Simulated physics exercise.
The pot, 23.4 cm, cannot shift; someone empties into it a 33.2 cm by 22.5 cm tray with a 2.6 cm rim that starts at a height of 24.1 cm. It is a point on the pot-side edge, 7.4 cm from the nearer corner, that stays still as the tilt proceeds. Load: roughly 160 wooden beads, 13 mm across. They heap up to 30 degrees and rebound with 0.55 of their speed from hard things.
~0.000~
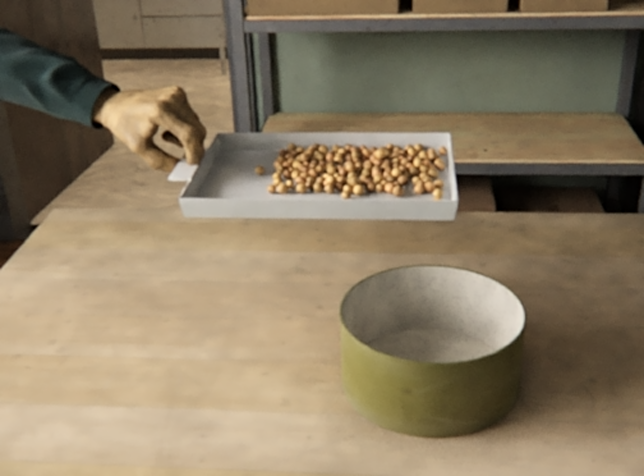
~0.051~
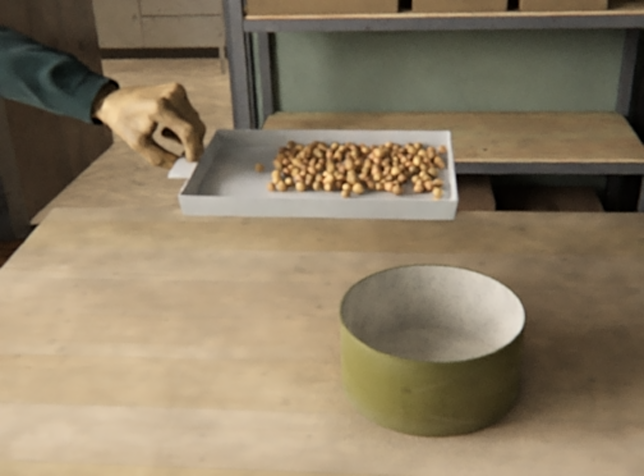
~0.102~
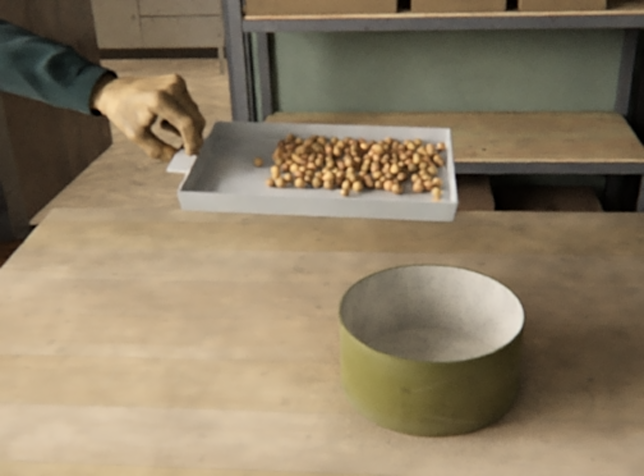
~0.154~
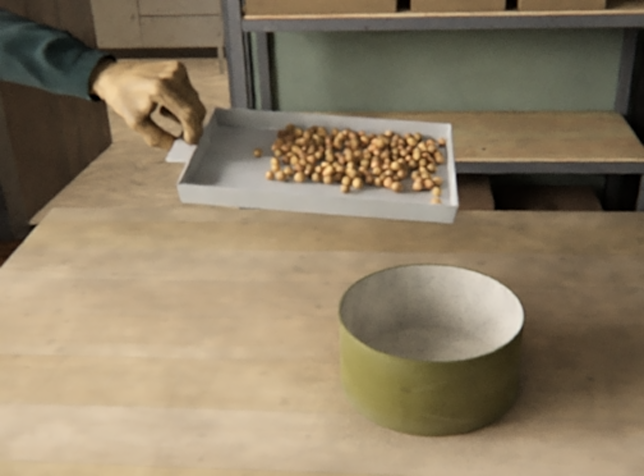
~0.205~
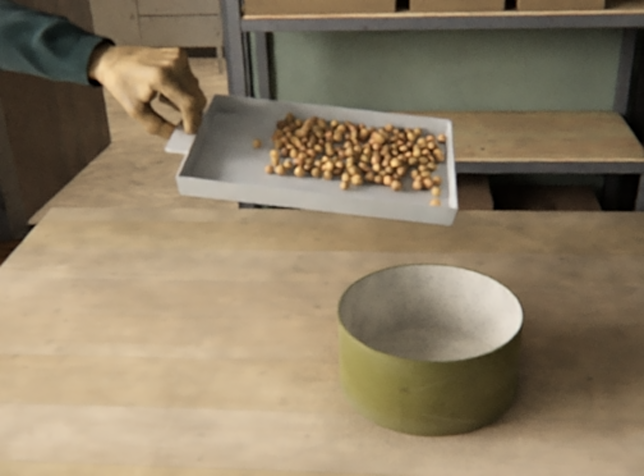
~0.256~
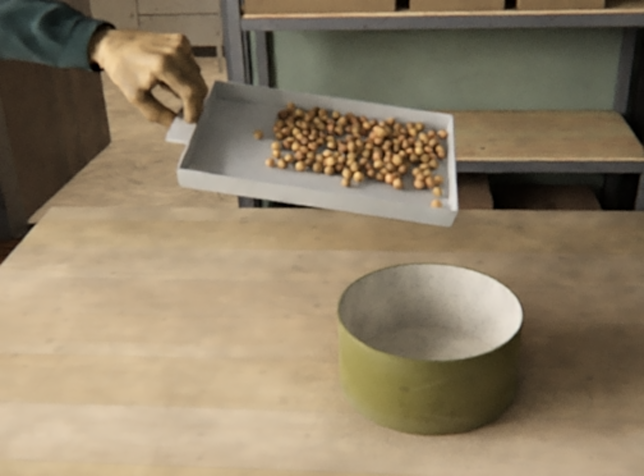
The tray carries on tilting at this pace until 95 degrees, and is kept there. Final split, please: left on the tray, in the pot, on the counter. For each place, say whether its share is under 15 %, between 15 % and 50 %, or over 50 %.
Tray: My guess is a mere handful of the pieces; pot: My guess is the majority of the pieces; counter: My guess is a mere handful of the pieces.
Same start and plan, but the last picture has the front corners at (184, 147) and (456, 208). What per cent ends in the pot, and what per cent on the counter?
Pot 85 % / counter 15 %.
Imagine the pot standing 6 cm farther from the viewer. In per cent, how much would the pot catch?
About 85 %.
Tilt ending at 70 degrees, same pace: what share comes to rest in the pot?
5 %.
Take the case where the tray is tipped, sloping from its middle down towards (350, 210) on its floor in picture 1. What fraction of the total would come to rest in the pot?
Estimate: Some 95 per cent.
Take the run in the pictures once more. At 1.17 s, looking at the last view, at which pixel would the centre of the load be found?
Around (422, 164).
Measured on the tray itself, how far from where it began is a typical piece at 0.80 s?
Displacement on the tray: About 8 cm.
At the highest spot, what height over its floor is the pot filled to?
It reaches roughly 3.0 cm.
After 0.80 s, tilt 52 degrees; the tray holds 100 %, the pot 0 %.
After 1.17 s, tilt 78 degrees; the tray holds 95 %, the pot 5 %.
After 1.62 s, tilt 95 degrees; the tray holds 35 %, the pot 15 %.
By 3.0 s all is still; tray 0 %, pot 100 %, counter 0 %.
